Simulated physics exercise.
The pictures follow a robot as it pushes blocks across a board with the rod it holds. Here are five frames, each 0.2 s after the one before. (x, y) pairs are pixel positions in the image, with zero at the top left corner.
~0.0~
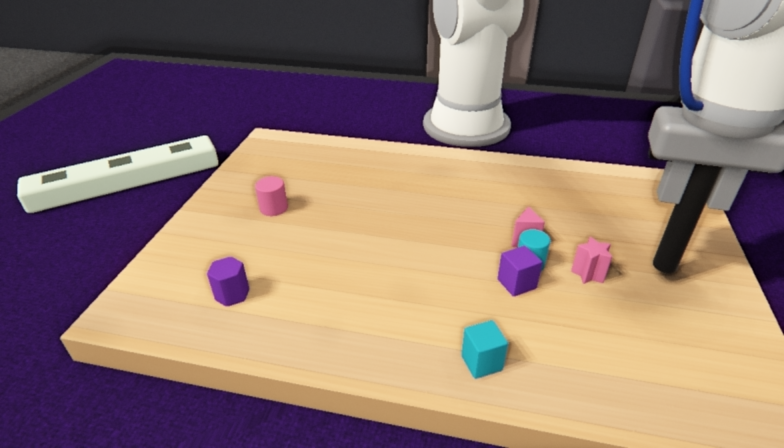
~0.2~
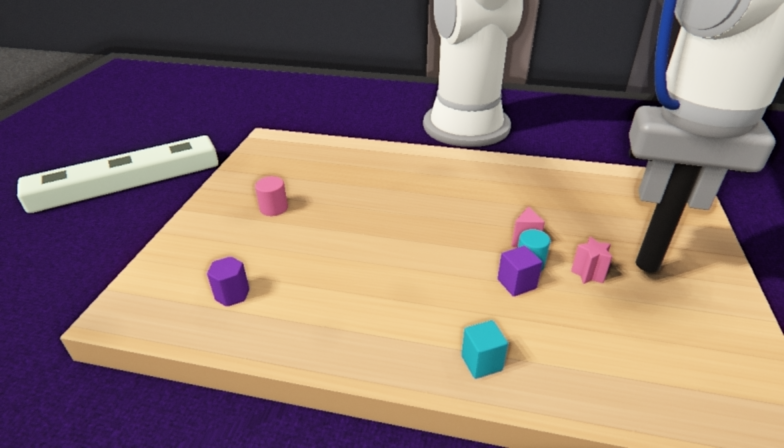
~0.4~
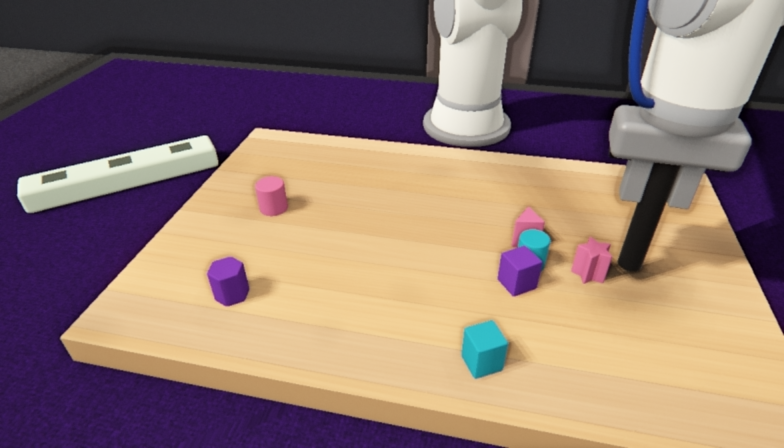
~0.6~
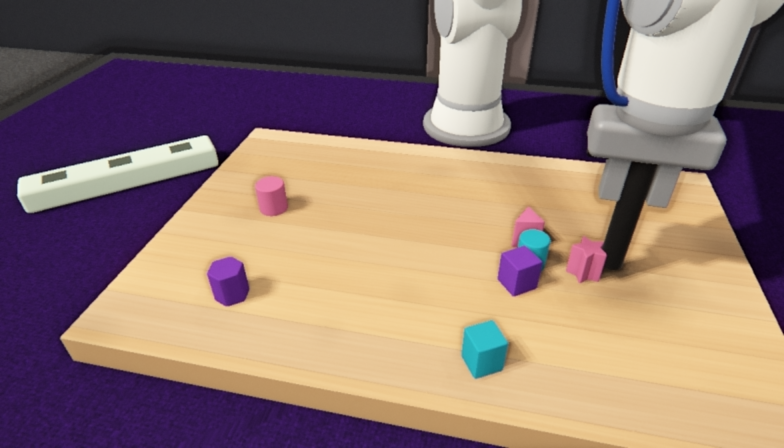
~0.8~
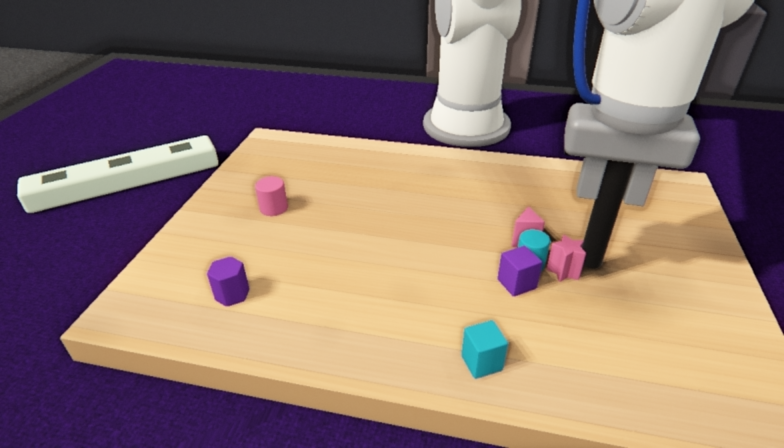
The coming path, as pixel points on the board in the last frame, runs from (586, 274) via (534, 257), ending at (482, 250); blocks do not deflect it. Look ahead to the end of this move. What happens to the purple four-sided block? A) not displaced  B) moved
The correct letter is B.
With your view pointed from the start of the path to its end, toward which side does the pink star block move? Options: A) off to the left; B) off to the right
Letter A.
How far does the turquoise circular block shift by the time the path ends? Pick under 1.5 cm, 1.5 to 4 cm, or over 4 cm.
That block covers upwards of 4 cm.
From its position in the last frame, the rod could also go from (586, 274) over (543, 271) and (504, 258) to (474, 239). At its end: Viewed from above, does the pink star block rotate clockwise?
No, that is not what happens.
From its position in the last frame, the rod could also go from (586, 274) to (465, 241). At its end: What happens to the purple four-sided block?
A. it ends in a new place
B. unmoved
Answer: A.
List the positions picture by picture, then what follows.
In the first frame, rod tip at (664, 266); block tops, purple four-sided block at (522, 257); pink three-sided block at (530, 216); turquoise circular block at (535, 238); pink star block at (597, 247).
In the second frame, rod at (647, 265); blocks unchanged.
In the third frame, rod at (629, 264); blocks unchanged.
In the fourth frame, rod at (610, 263); pink star block at (591, 246).
In the fifth frame, rod at (590, 261); purple four-sided block at (522, 257); pink three-sided block at (530, 216); turquoise circular block at (535, 238); pink star block at (571, 245).
On the path given first. One third of the way, rod at (554, 249); turquoise circular block at (511, 234); pink star block at (538, 239), turned 25° anticlockwise.
Two thirds of the way, rod at (518, 241); purple four-sided block at (515, 257), turned 30° anticlockwise; turquoise circular block at (479, 235); pink star block at (505, 235), turned 45° anticlockwise.
At the end, rod at (484, 237); purple four-sided block at (512, 257), turned 45° anticlockwise; pink three-sided block in place; turquoise circular block at (456, 243); pink star block at (478, 236), turned 75° anticlockwise.
